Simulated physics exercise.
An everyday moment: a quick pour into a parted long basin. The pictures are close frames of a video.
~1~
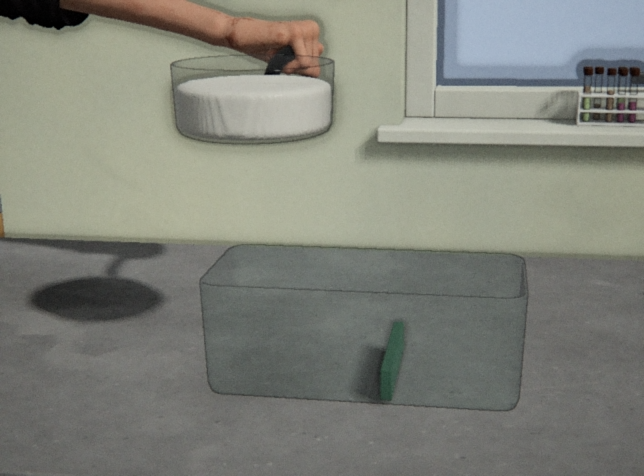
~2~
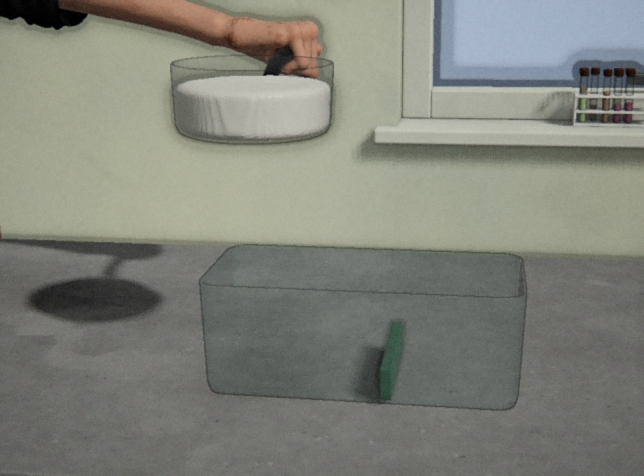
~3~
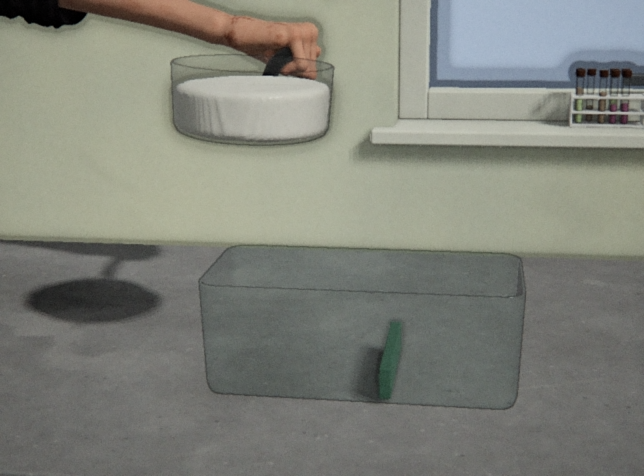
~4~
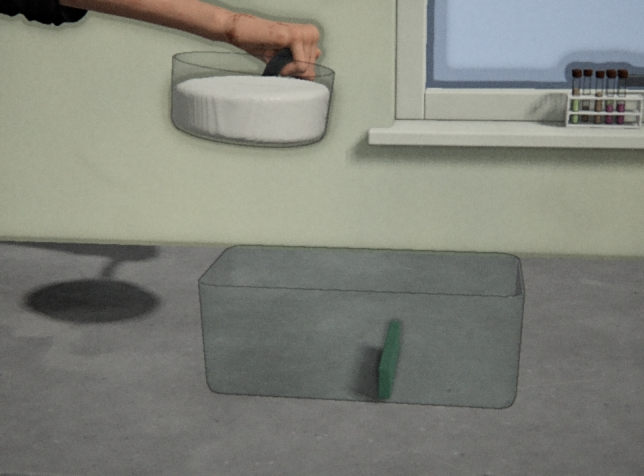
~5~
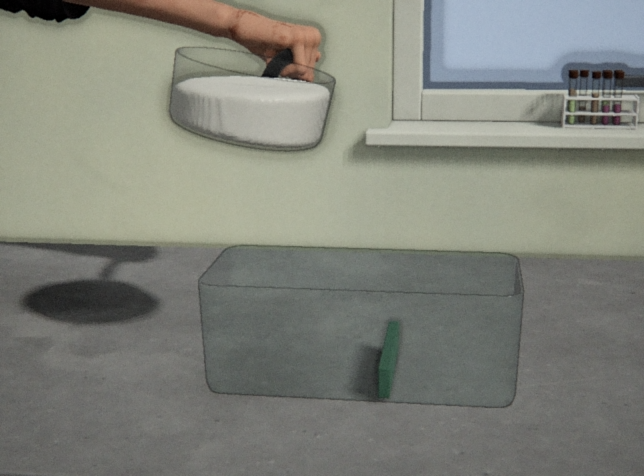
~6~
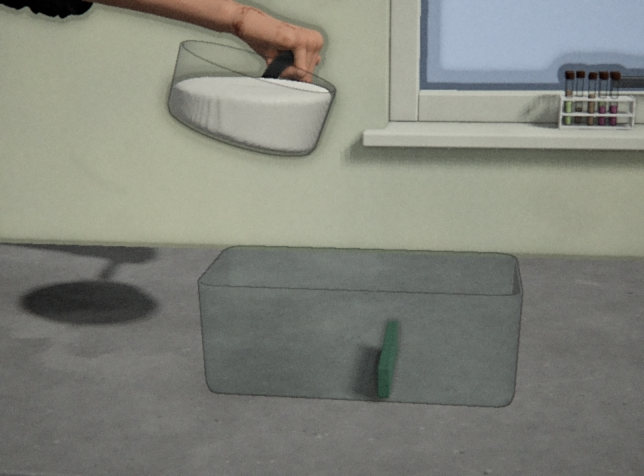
A hand held a clear round dish of milk above a long, empty see-through basin with a green divider inside, then gradually tilted the dish down toward the right.
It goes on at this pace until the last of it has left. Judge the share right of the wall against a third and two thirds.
In the end between a third and two thirds is right of the wall.
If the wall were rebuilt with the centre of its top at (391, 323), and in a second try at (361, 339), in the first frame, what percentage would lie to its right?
In turn 40 and 65 in a hundred.
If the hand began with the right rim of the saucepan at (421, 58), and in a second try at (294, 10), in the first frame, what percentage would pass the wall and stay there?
First some 65, then 25 per cent.
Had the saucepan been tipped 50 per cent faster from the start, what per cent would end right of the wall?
About 35 per cent.
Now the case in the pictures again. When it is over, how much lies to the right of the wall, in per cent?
Near 45 %.
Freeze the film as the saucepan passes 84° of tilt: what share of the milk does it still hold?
Near 35 %.
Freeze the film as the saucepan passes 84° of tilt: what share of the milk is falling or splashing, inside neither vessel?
Roughly 50 in a hundred.
A moment on, the saucepan is tipped on its side and 33 per cent is still to pour, 4 is left of the wall and 12 right of it.
Next, the saucepan is tipped right over and 3 per cent is still to pour, 43 is left of the wall and 44 right of it.
Then the saucepan is tipped right over and 0 per cent is still to pour, 55 is left of the wall and 43 right of it.
Later the saucepan is tipped right over and 0 per cent is still to pour, 55 is left of the wall and 43 right of it.
Finally, 55 per cent lies left of the wall, 43 right of it and 2 outside.
